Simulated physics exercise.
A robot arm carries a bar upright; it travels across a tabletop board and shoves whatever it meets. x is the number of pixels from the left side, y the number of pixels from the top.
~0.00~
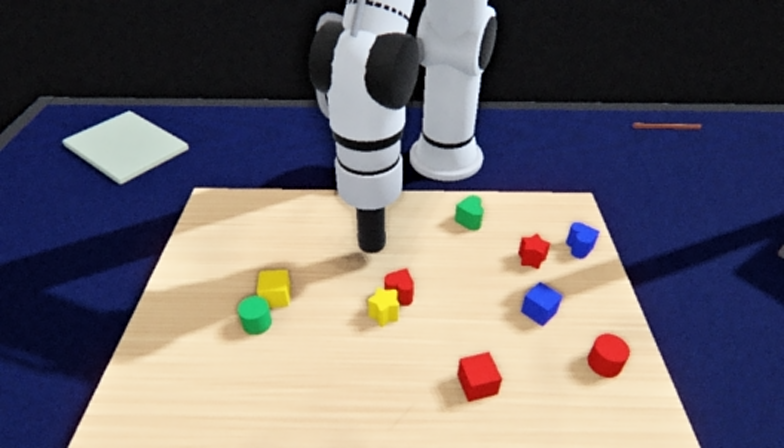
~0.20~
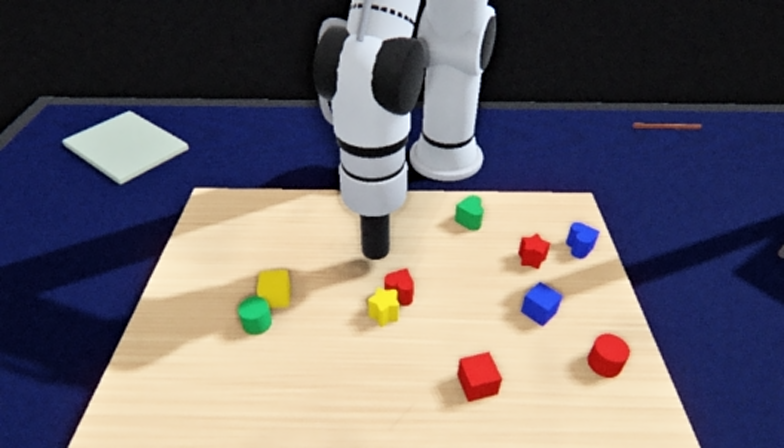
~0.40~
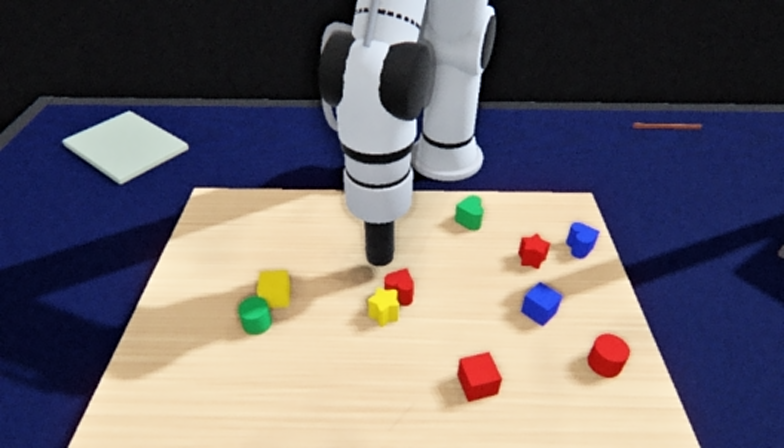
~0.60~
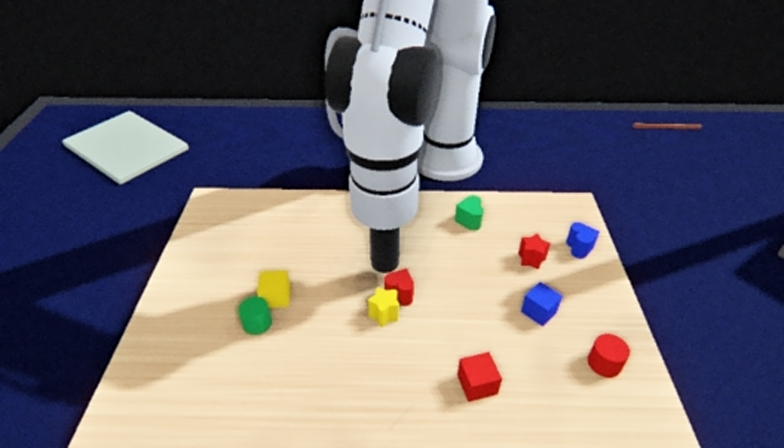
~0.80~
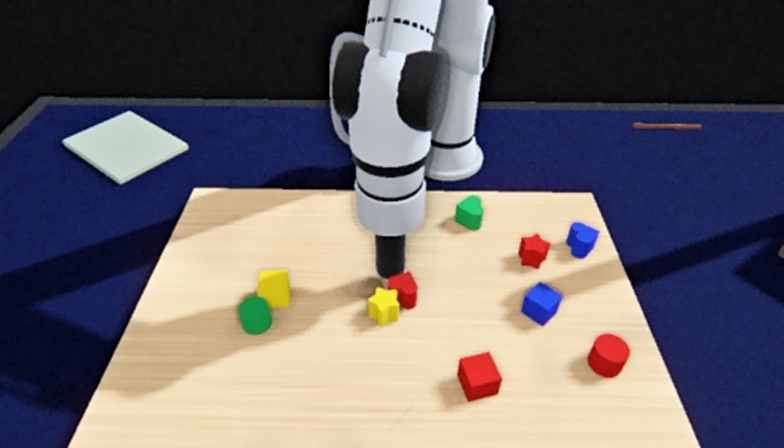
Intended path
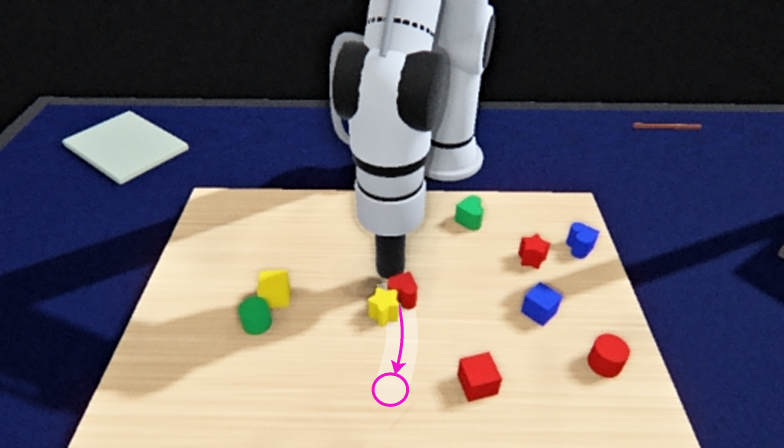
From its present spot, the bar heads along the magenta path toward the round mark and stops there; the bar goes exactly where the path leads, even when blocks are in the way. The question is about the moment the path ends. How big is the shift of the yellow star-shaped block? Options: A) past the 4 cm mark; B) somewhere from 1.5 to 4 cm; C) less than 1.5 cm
(A)
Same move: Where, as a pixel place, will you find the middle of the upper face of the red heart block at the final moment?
Final place: (432, 326).
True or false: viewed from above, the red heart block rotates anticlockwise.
That statement is accurate.
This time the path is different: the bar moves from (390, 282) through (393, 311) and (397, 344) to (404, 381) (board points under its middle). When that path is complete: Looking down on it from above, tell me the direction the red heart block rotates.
In a top view, it turns counterclockwise.
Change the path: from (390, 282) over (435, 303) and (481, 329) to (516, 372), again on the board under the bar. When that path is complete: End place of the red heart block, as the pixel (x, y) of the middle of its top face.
The answer is (432, 310).
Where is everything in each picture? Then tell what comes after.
Bar's lower end (372, 245); yellow star-shaped block (384, 298); red heart block (400, 279); red square piece (481, 368), in the first picture.
Bar (376, 251); blocks still, in the second picture.
Bar (380, 257); blocks still, in the third picture.
Bar (385, 263); blocks still, in the fourth picture.
Bar (390, 270); yellow star-shaped block (384, 298); red heart block (404, 282); red square piece (481, 368), in the fifth picture.
Drawn move, from (390, 282) over (400, 313) and (401, 349) to (390, 389).
What follows on the original path. One third of the way, bar (401, 302); yellow star-shaped block (384, 315), turned 100° clockwise; red heart block (422, 312), turned 35° anticlockwise.
Two thirds of the way, bar (401, 338); yellow star-shaped block (372, 336); red heart block (432, 326), turned 65° anticlockwise.
At the end, bar (390, 378); yellow star-shaped block (369, 341), turned 175° clockwise; red heart block (432, 326), turned 65° anticlockwise; red square piece still.
